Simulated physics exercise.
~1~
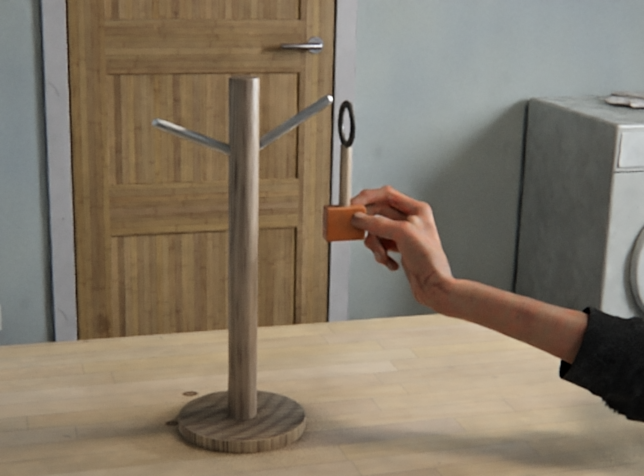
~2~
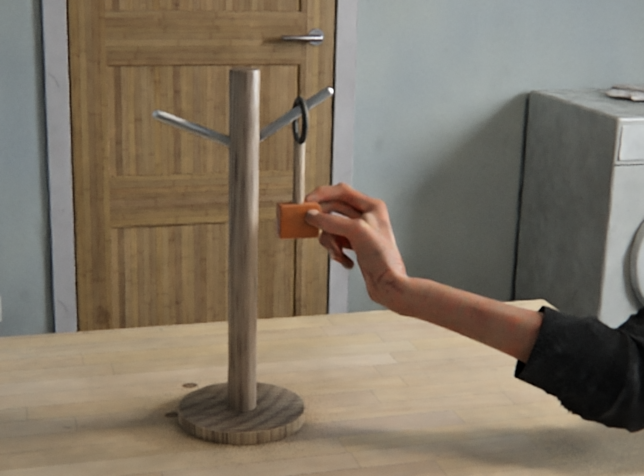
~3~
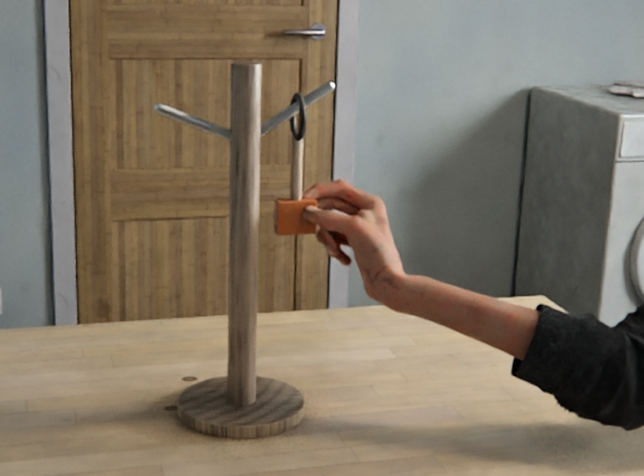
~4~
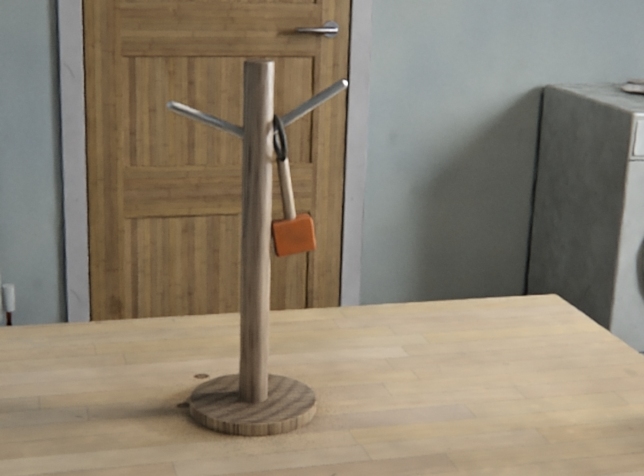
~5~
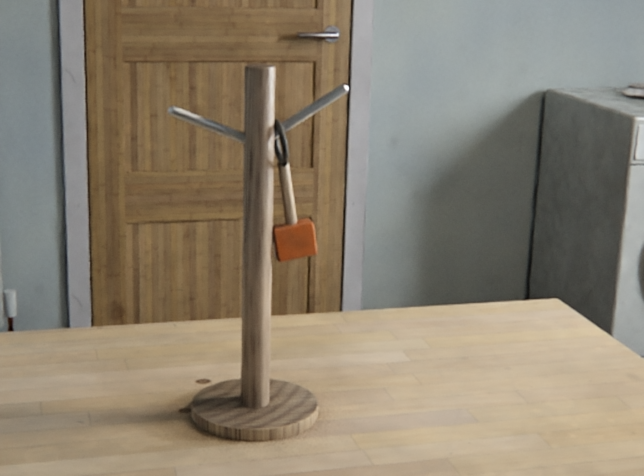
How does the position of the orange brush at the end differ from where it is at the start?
At the start, the orange brush is held in the hand to the right of the stand's right peg. By the end, it is farther left and a little lower, hanging by its ring from that peg close to the wooden post.
